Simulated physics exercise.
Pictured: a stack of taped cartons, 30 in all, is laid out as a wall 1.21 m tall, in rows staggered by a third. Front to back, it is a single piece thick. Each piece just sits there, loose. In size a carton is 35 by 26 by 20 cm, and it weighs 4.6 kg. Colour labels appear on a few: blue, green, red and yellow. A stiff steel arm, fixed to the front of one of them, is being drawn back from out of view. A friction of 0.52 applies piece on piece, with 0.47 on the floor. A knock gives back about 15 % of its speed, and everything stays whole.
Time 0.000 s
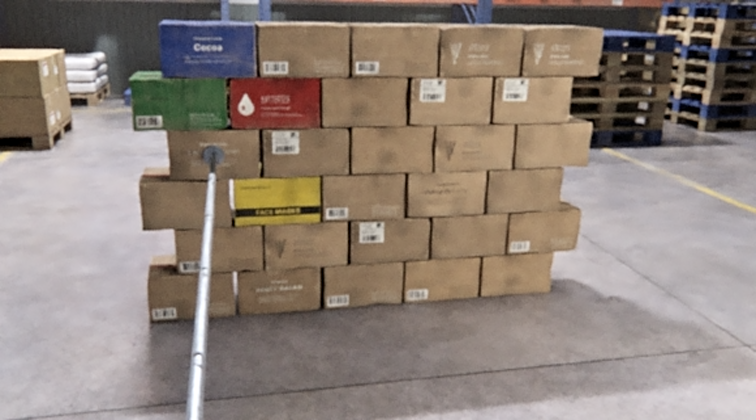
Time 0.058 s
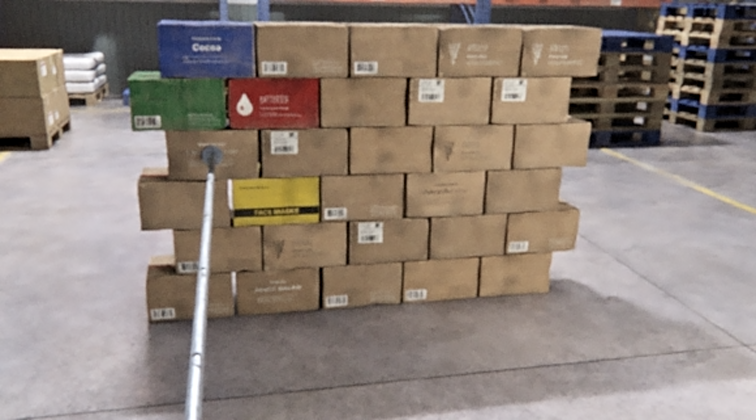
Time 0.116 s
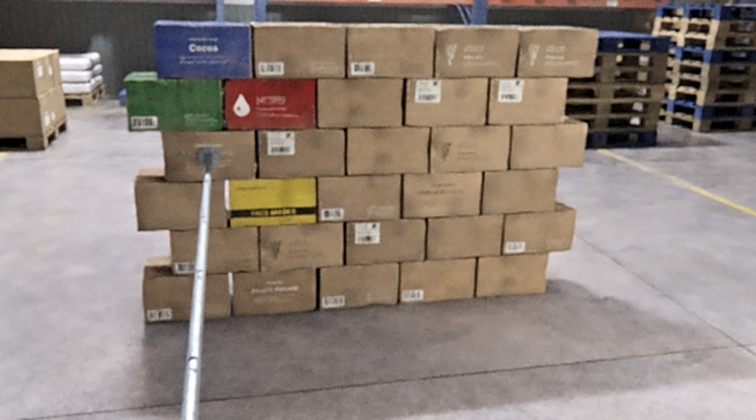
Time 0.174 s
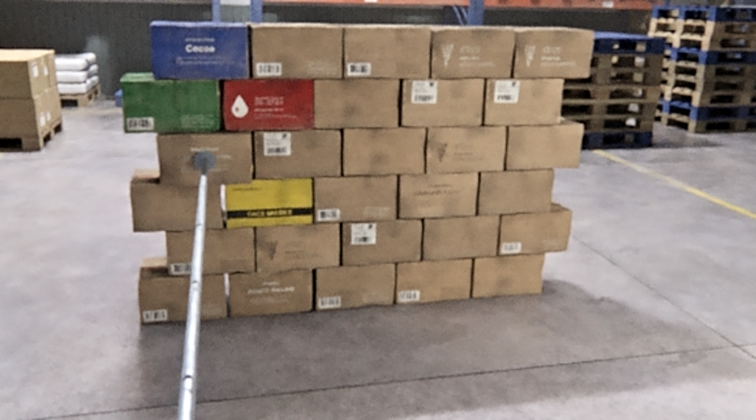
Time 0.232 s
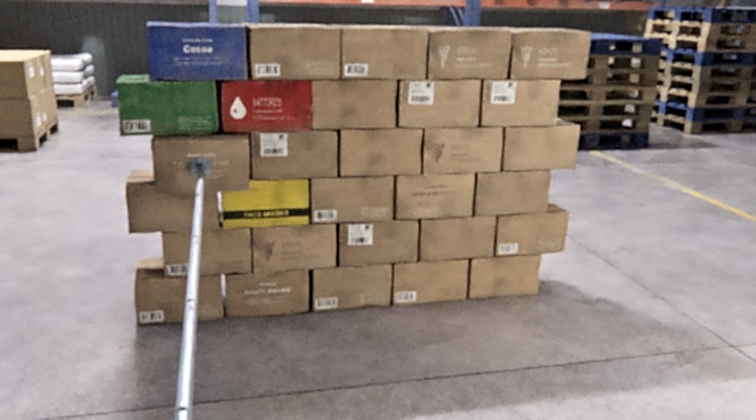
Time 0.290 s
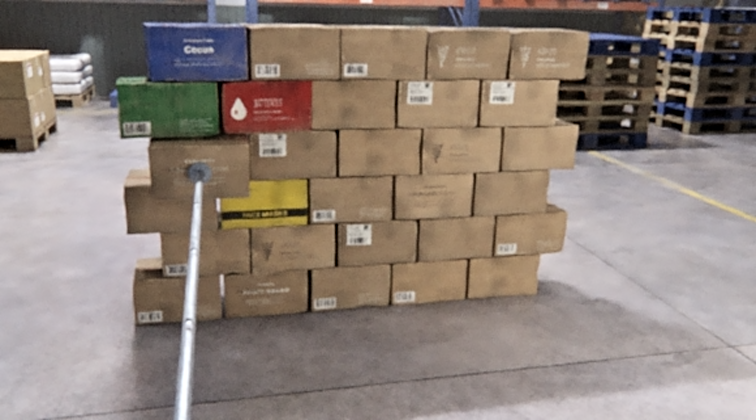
A wall of stacked cardboard cartons stood on a warehouse floor while a metal pole drew one brown carton out toward the viewer, and the green, red and blue cartons above shifted slightly.
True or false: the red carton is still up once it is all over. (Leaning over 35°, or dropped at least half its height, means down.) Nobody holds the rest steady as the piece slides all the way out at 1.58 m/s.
True.
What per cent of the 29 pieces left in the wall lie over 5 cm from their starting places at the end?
I make it 10 per cent.
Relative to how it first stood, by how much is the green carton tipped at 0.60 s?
Rotation: Approx. 80°.
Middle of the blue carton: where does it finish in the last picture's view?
Its middle finishes near pixel (140, 271) of the last picture.
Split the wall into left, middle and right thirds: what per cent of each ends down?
Left third 20 percent, middle third 0 percent, right third 0 percent.
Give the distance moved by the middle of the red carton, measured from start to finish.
Net straight-line distance: Approx. 5 cm.
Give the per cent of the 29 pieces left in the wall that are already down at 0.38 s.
By then 0 %.
After 0.38 s, none of the 29 other cartons down, 5 disturbed; red carton shifted 58 mm; green carton leaning 12°.
After 0.60 s, 1 of the 29 other cartons down; red carton shifted 57 mm; green carton on its side.
After 1.02 s, 2 of the 29 other cartons down; red carton shifted 57 mm; green carton upside down.
At rest (1.7 s), 2 of the 29 other cartons down; red carton shifted 57 mm; green carton upside down; blue carton on its side. As the last picture would show them, middles, red carton near (260, 103), green carton near (148, 337).
